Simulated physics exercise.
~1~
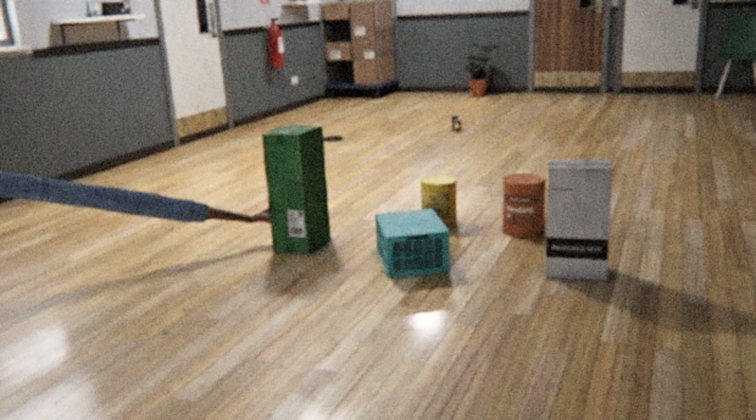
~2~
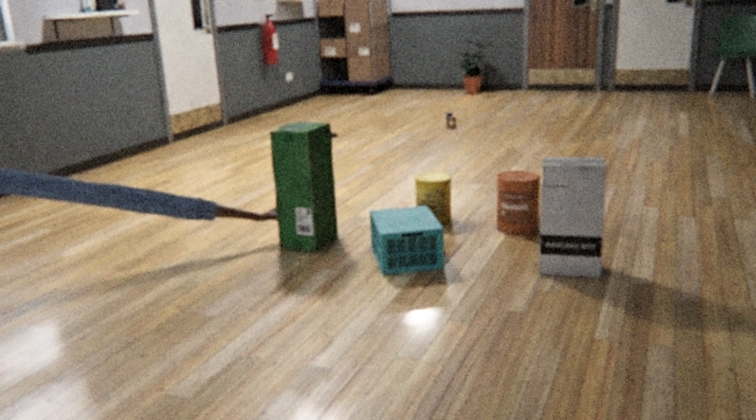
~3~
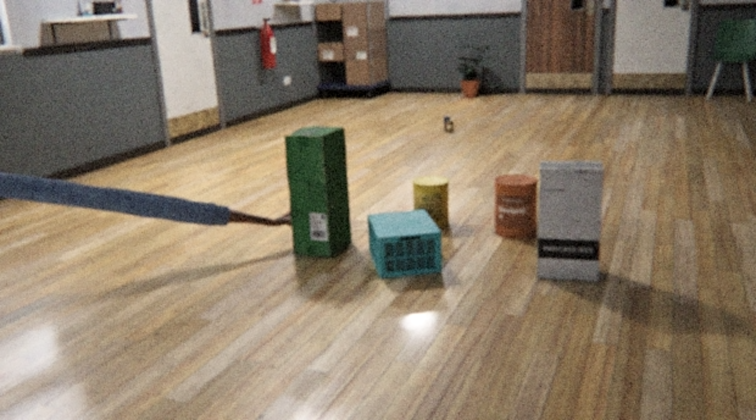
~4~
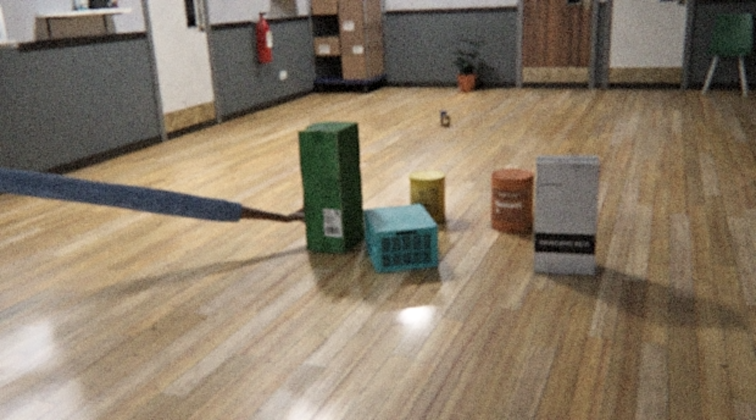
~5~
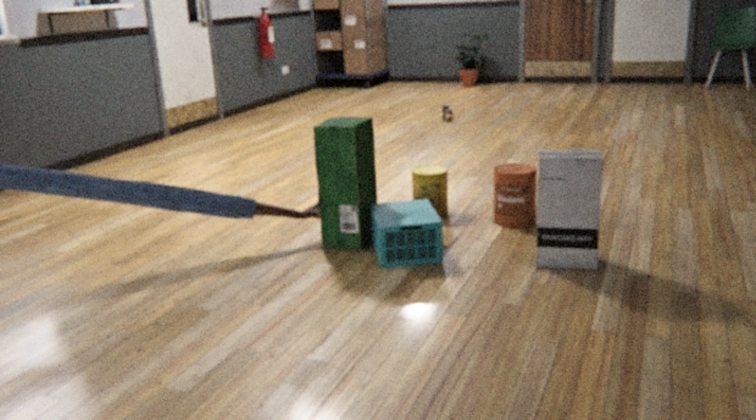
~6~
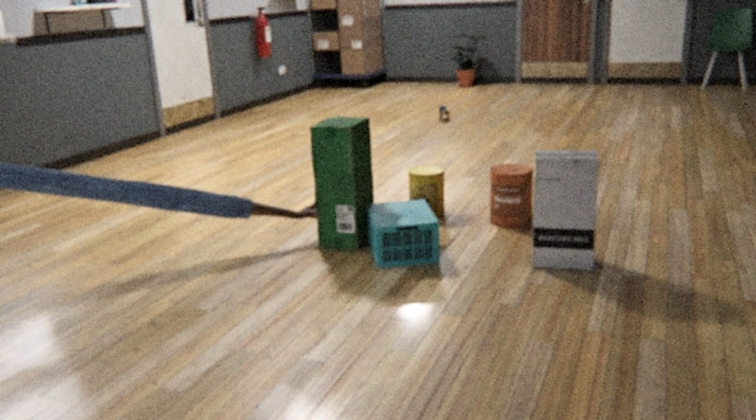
A tall green box stands upright at the left of a group of objects on a glossy wooden floor, seen from slightly above by a gently swaying camera in a large room with doors and shelving behind. To its right are a turquoise crate, a yellow pail, an orange pail and a white box. A long blue arm with a thin brown tip reaches in from the left, low against the green box. It pushes the box steadily rightward, closing the gap to the crate. The box stops beside the crate, still upright, while the other objects stay put.
